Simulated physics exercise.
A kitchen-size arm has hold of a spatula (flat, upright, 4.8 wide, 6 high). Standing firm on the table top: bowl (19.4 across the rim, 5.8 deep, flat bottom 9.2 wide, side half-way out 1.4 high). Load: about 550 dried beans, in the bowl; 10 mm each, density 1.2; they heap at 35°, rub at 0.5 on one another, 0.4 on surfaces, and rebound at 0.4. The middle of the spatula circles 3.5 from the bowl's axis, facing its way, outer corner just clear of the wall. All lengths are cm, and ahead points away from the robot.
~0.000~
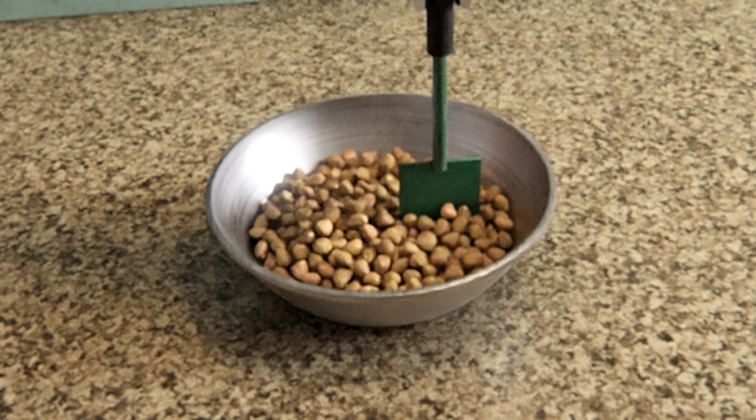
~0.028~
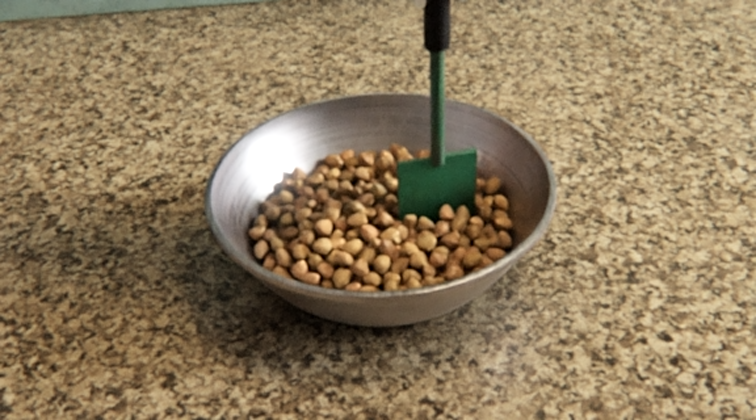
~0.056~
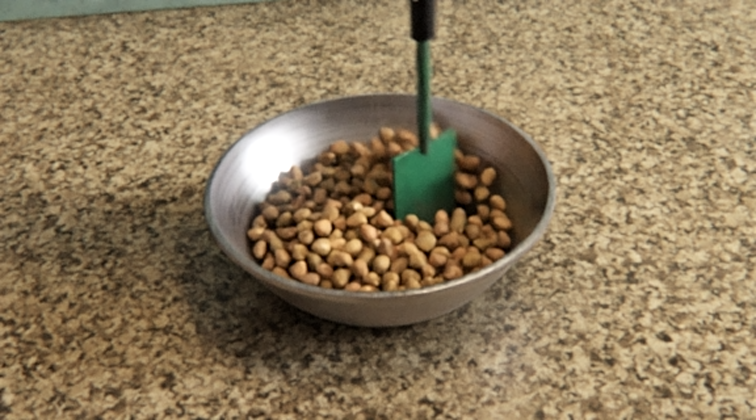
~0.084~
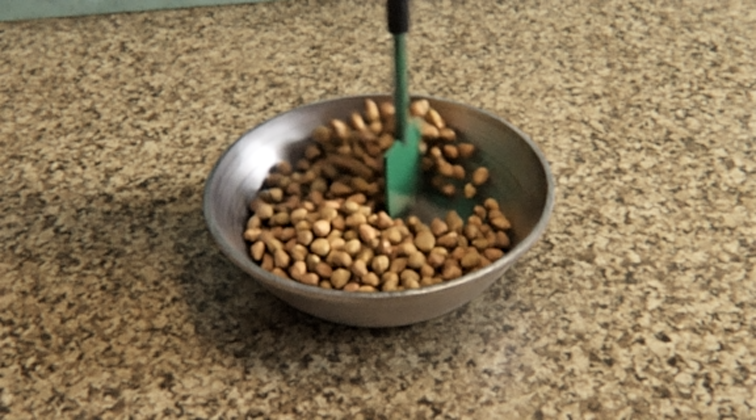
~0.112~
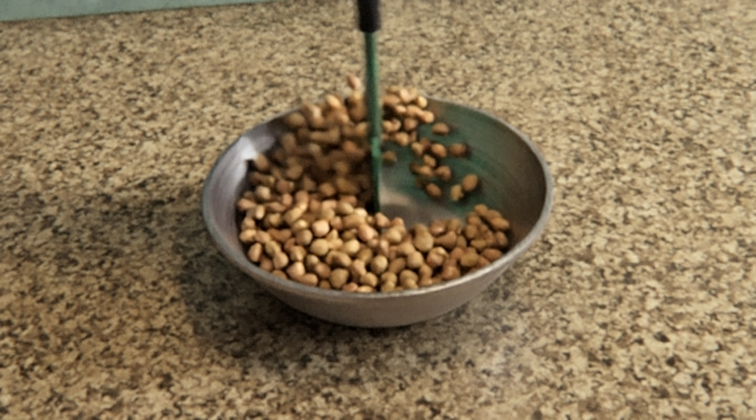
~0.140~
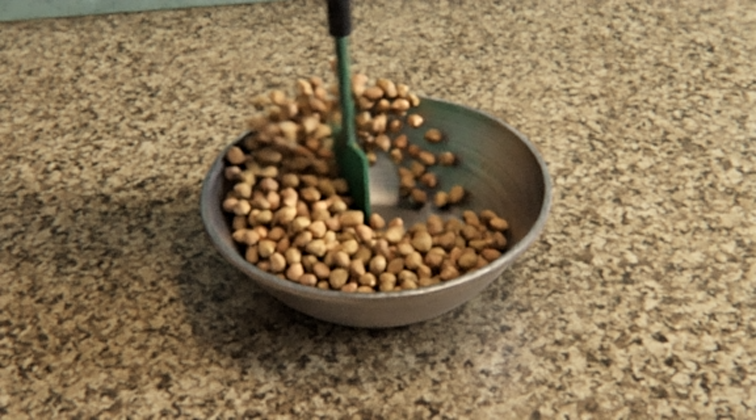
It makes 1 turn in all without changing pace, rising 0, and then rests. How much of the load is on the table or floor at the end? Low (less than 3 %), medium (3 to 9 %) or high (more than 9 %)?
A high share, more than 9 %, ends on the table or floor.
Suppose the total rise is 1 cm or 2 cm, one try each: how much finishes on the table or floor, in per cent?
Some 20 and 20 per cent.
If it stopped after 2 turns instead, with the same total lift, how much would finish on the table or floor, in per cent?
It would be near 35 per cent.
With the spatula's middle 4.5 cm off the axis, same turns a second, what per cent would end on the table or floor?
It would be near 40 per cent.
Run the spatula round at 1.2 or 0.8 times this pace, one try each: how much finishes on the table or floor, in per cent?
Some 40 and 15 per cent.
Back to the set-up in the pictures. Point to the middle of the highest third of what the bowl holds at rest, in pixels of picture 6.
Near (431, 179).
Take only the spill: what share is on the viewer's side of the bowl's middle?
Some 60 per cent.
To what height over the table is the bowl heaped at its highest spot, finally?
Some 5.5 cm.
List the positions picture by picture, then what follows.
The first picture shows the spatula neck at (440, 139), 0° round; upper third of the load around (376, 223), from x 260 to 505, top at y 155; 547 in the bowl.
The second picture shows the spatula neck at (437, 134), 9° round; upper third of the load around (378, 217), from x 260 to 505, top at y 150.
The third picture shows the spatula neck at (424, 123), 34° round; upper third of the load around (378, 207), from x 255 to 505, top at y 135.
The fourth picture shows the spatula neck at (401, 115), 60° round; upper third of the load around (363, 179), from x 255 to 500, top at y 110.
The fifth picture shows the spatula neck at (373, 113), 86° round; upper third of the load around (337, 162), from x 245 to 500, top at y 85.
The sixth picture shows the spatula neck at (346, 118), 112° round; upper third of the load around (306, 159), from x 230 to 500, top at y 65; 546 in the bowl, 1 in flight or on the tool.
After 0.24 s, 204° round, highest piece 11 above the table; 513 in the bowl, 5 on the table or floor, 29 in flight or on the tool.
After 0.34 s, 295° round, highest piece 9 above the table; 469 in the bowl, 37 on the table or floor, 41 in flight or on the tool.
After 0.58 s, 0° round, highest piece 5 above the table; 421 in the bowl, 124 on the table or floor, 2 in flight or on the tool.
After 1.28 s, 0° round, highest piece 5 above the table; 421 in the bowl, 126 on the table or floor.
In the end, 421 in the bowl, 126 on the table or floor. That is 23 % on the table or floor.
